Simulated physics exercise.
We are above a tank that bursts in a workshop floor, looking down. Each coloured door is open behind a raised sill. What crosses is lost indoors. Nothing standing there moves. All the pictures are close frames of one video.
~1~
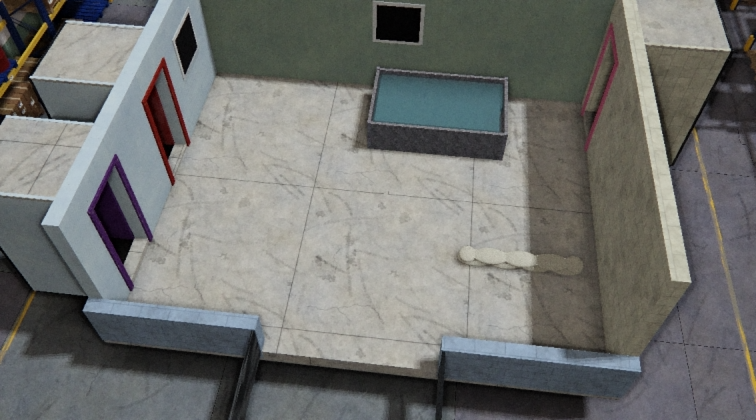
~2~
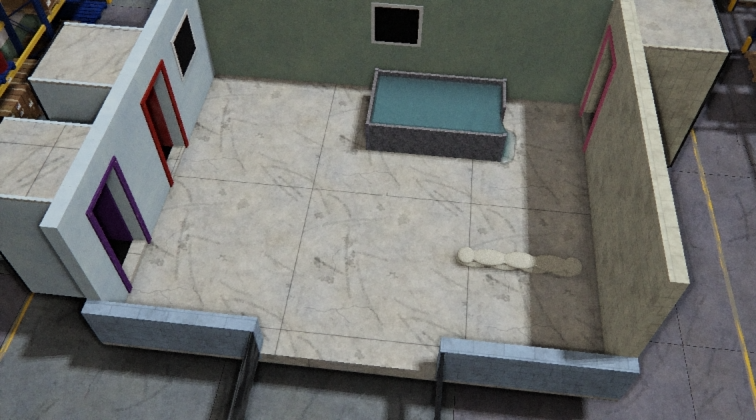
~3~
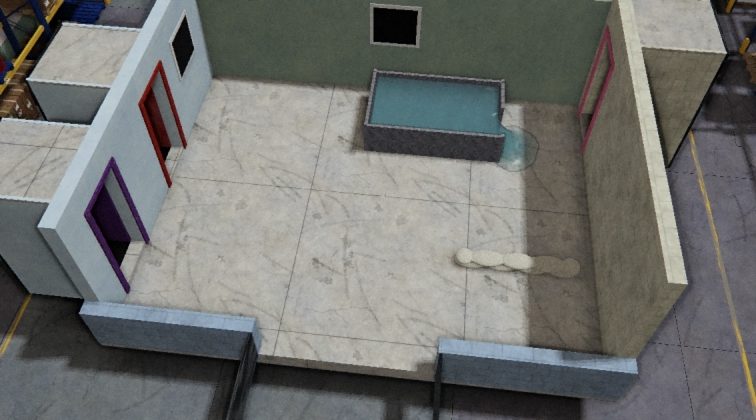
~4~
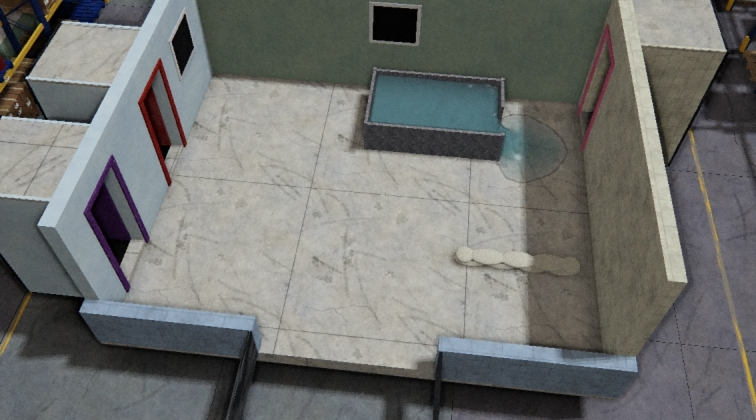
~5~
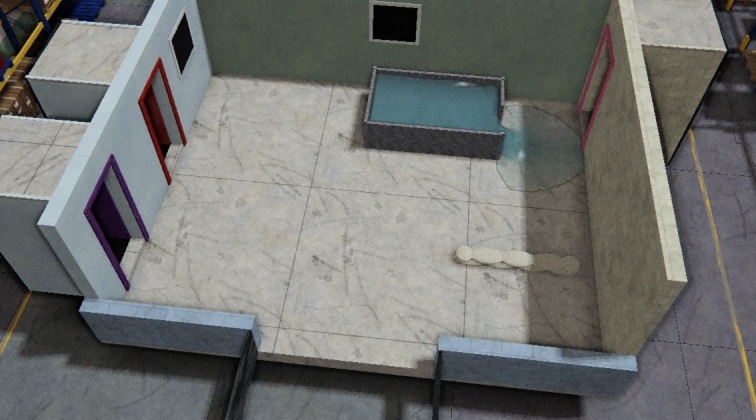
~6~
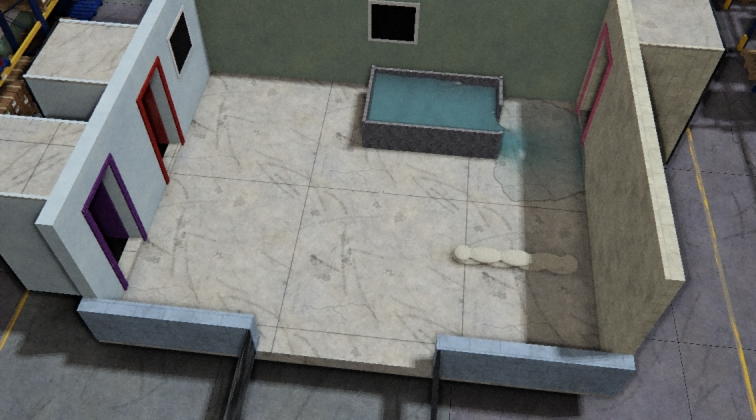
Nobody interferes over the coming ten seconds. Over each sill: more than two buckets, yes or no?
Red door: No, not more; purple door: No, not more; pink door: Yes, more.
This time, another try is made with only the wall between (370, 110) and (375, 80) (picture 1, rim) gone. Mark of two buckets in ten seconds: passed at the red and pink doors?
One by one: The red one is over, the pink one stays under.
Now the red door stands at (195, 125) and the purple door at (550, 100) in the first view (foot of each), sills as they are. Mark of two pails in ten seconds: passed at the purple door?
Here the purple door crosses the line.
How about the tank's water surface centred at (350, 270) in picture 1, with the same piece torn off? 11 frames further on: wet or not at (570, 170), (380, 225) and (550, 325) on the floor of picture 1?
Result: Spared; spared; inundated.
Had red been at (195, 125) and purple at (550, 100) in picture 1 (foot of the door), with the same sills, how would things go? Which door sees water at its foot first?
My pick is the door marked pink.
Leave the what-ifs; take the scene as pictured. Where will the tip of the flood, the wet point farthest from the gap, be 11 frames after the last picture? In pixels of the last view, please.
I'd put it around (593, 362).
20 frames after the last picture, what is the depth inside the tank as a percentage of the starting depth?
I'd put it near 52 per cent.
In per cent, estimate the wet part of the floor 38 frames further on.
Close to 60 percent, by my reckoning.
A moment on, water covers 10 % of the floor; the red door not reached, the purple door not reached, the pink door under two buckets in.
Next, water covers 15 % of the floor; the red door not reached, the purple door not reached, the pink door over two buckets in.
Then, water covers 25 % of the floor; the red door not reached, the purple door not reached, the pink door far over two buckets in.
Later, water covers 60 % of the floor; the red door not reached, the purple door not reached, the pink door far over two buckets in.
In the end, water covers 90 % of the floor; the red door wet at the sill, nothing in, the purple door wet at the sill, nothing in, the pink door far over two buckets in.
